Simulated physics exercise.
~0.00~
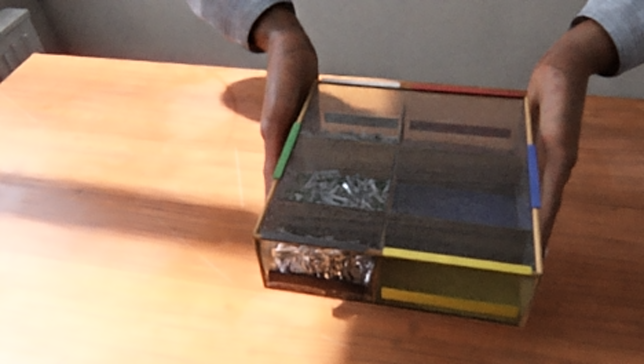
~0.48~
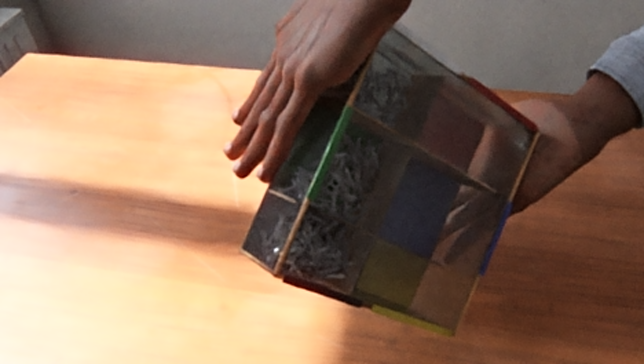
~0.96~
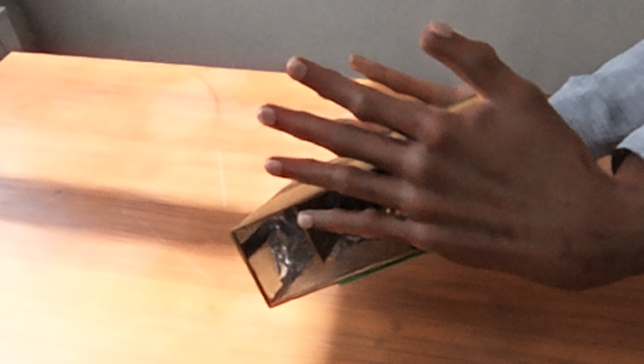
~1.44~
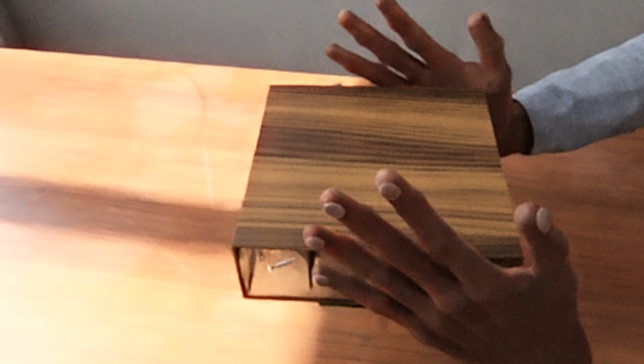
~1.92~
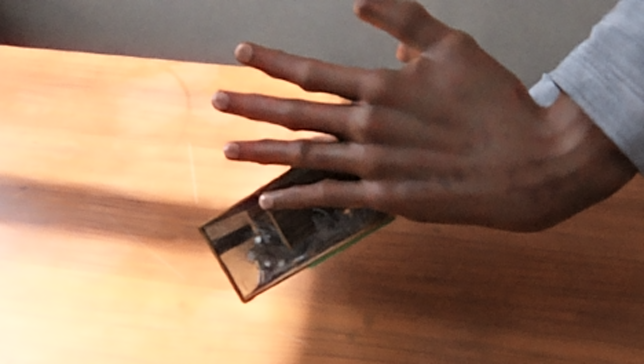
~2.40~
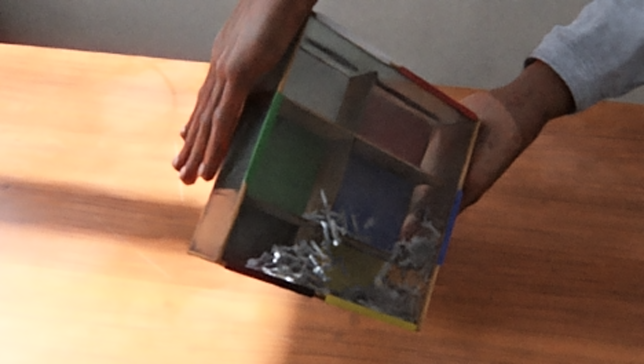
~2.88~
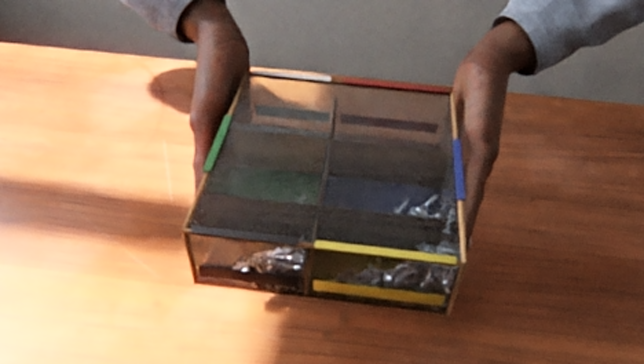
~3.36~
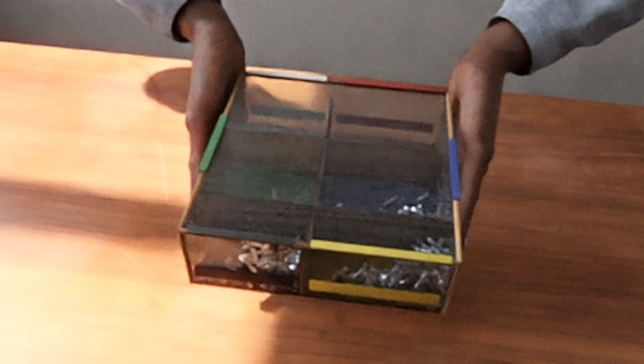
On a wooden table, hands turning a clear-lidded compartment box of screws upside down and back level, screws mostly along the near side.
